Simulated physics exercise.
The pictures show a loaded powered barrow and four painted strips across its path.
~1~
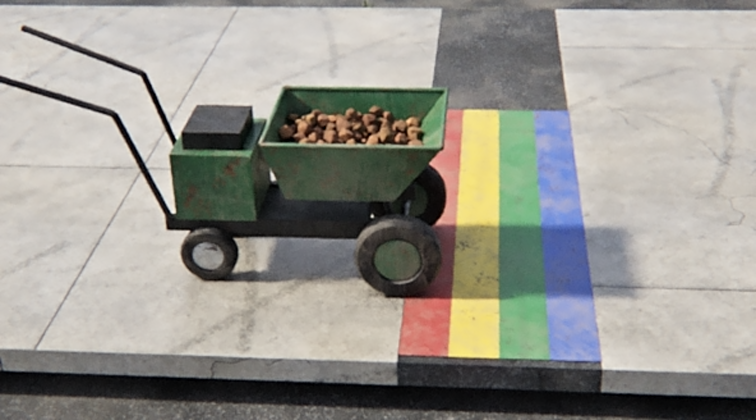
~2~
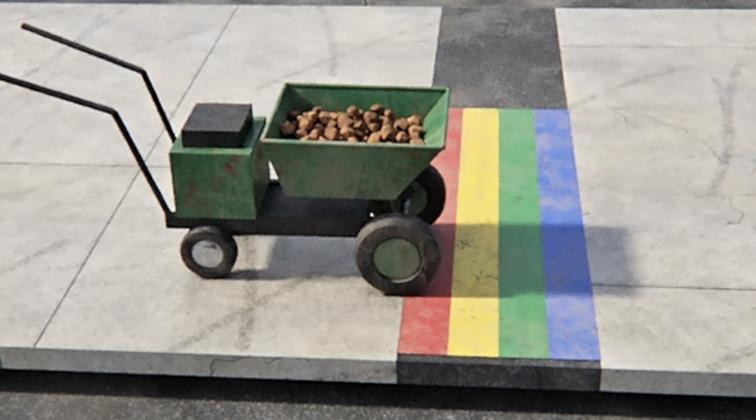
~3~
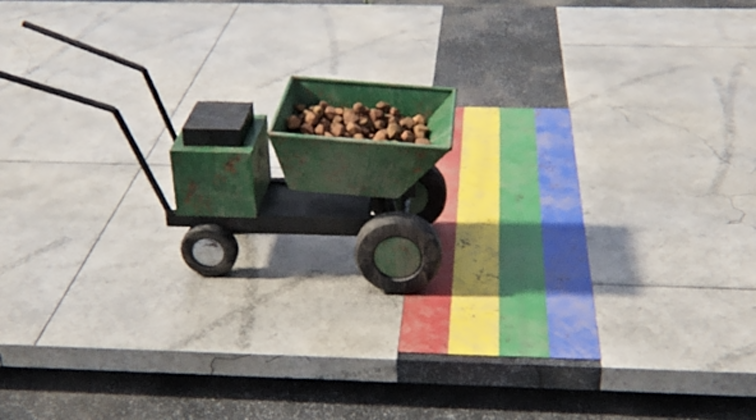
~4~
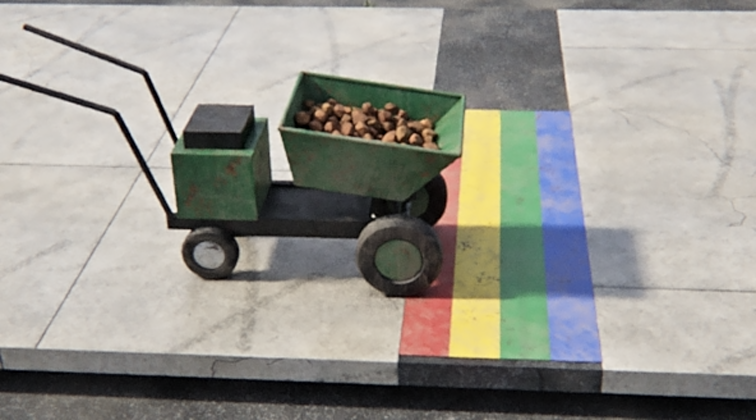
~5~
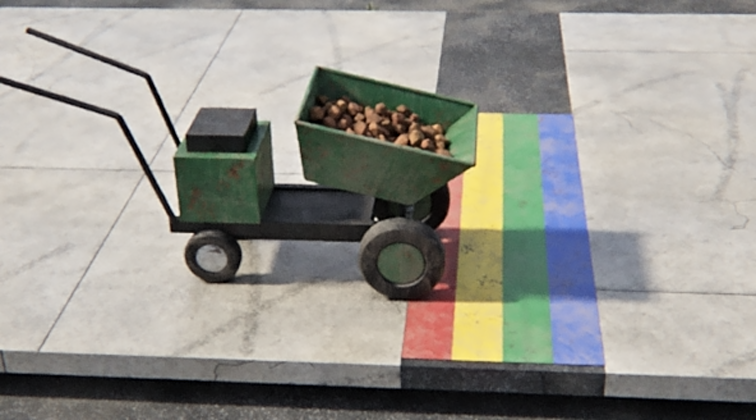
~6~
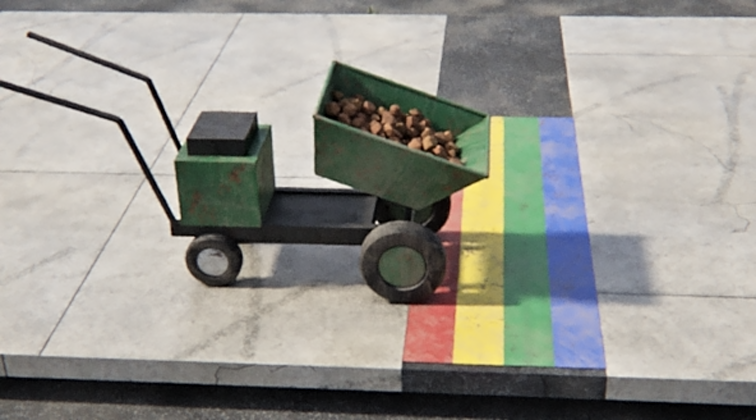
A green barrow's skip, loaded with brown clods, gradually tilts forward to the right.
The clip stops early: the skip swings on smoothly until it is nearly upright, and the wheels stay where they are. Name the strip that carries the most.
Most lies over the blue band.
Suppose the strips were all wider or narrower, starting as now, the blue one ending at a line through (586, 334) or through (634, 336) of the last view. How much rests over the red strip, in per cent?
About 0 and 0 per cent.
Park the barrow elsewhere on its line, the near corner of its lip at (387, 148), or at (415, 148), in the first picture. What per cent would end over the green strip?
First some 30, then 40 per cent.
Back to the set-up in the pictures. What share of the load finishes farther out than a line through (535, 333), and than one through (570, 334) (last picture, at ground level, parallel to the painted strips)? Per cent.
Roughly 90 per cent, and 60 per cent.
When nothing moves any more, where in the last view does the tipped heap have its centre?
Roughly at (579, 268).
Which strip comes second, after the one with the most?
It is the strip in green.
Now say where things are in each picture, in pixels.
Lip of the skip (441, 149), level; top of the load (346, 136), clay clods; red strip (427, 318); yellow strip (475, 320); green strip (523, 321); blue strip (572, 323), in the first frame.
Lip of the skip (443, 148), level; top of the load (348, 133), in the second frame.
Lip of the skip (450, 149), tipped barely; top of the load (353, 130), in the third frame.
Lip of the skip (460, 156), tipped a little; top of the load (342, 131), in the fourth frame.
Lip of the skip (474, 165), tipped a little; top of the load (345, 120), in the fifth frame.
Lip of the skip (487, 177), tipped clearly; top of the load (347, 125); red strip (431, 325); yellow strip (479, 327); green strip (528, 328); blue strip (577, 330), in the sixth frame.
Just after the last frame, skip tipped steeply; every one in the skip.
A moment on, skip tipped steeply; the larger part in the skip; just a few over the green strip; about a tenth over the blue strip; just a few off the paint.
Further on, skip tipped right over; about a tenth in the skip; about a tenth over the green strip; roughly a third over the blue strip; roughly a third off the paint.
When it is over, skip tipped right over; about a tenth in the skip; not one over the red strip; not one over the yellow strip; roughly a quarter over the green strip; roughly a third over the blue strip; roughly a third off the paint.
